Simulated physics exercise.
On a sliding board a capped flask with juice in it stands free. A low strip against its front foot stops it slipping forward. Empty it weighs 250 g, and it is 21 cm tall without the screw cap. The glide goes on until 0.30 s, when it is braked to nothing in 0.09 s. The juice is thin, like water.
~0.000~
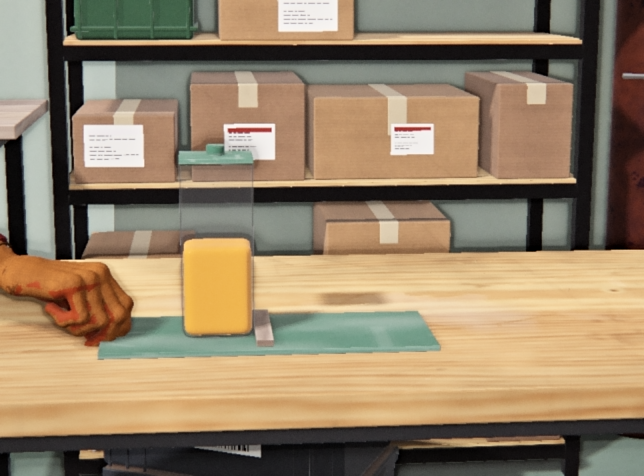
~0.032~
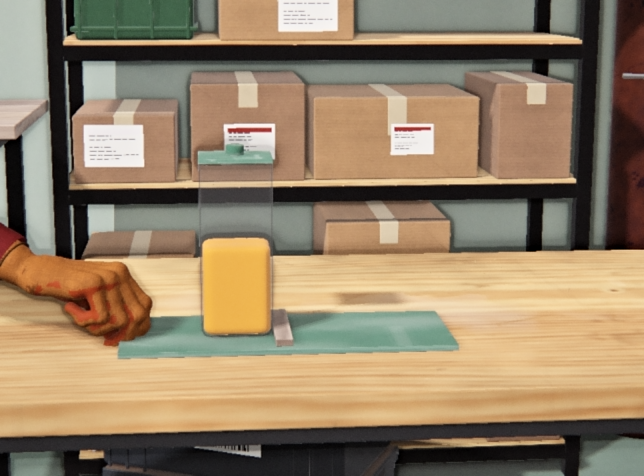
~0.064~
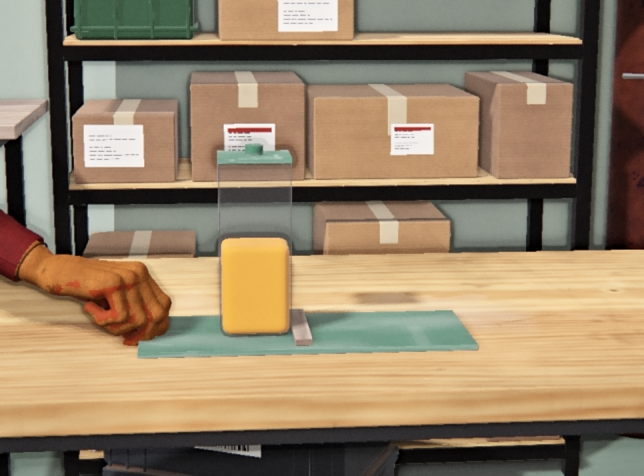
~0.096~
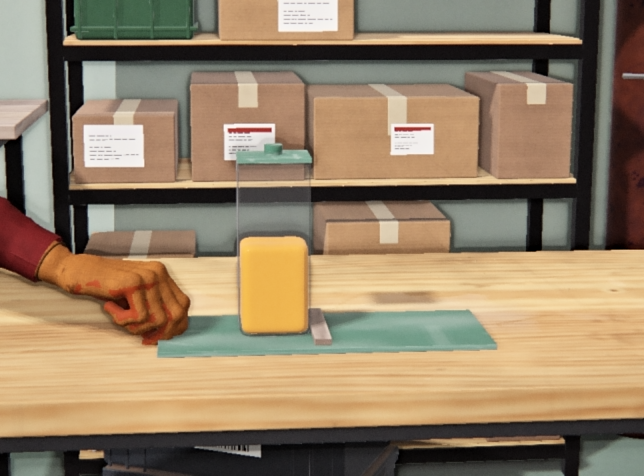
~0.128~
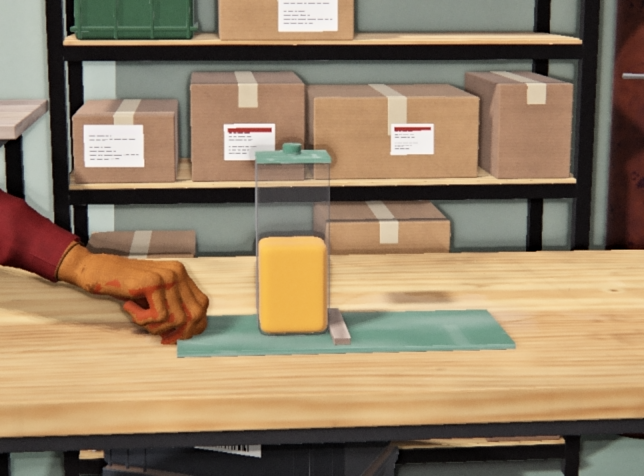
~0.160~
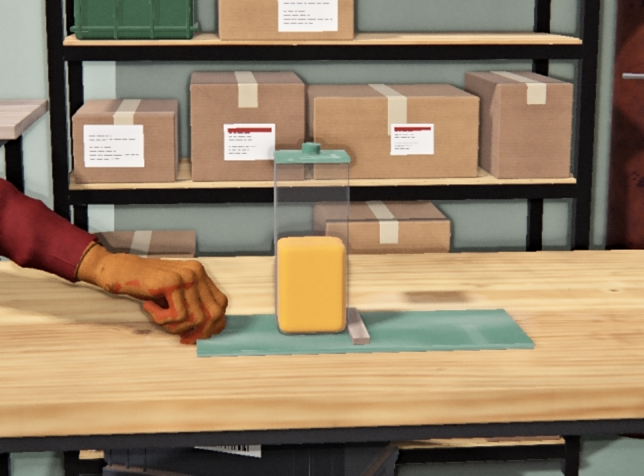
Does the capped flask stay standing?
The capped flask stays up.
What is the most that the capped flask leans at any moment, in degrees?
Up to some 8°.
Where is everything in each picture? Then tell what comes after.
In the first picture, it has moved 0.0 cm; in the capped flask the surface runs from (183, 245) to (250, 243), rim (251, 162).
In the second picture, it has moved 2.3 cm; in the capped flask the surface runs from (202, 244) to (269, 243).
In the third picture, it has moved 4.5 cm; in the capped flask the surface runs from (221, 244) to (287, 243).
In the fourth picture, it has moved 6.8 cm; in the capped flask the surface runs from (240, 243) to (307, 242).
In the fifth picture, it has moved 9.1 cm; in the capped flask the surface runs from (259, 242) to (325, 242).
In the sixth picture, it has moved 11.4 cm; in the capped flask the surface runs from (278, 242) to (344, 242).
After 0.39 s the board moves at 0.00 m/s; the capped flask leans 5°.
After 0.51 s the capped flask leans 6°.
After 0.67 s the capped flask stands where it began.
After 0.89 s the capped flask stands where it began.
In the end the capped flask stands where it began.
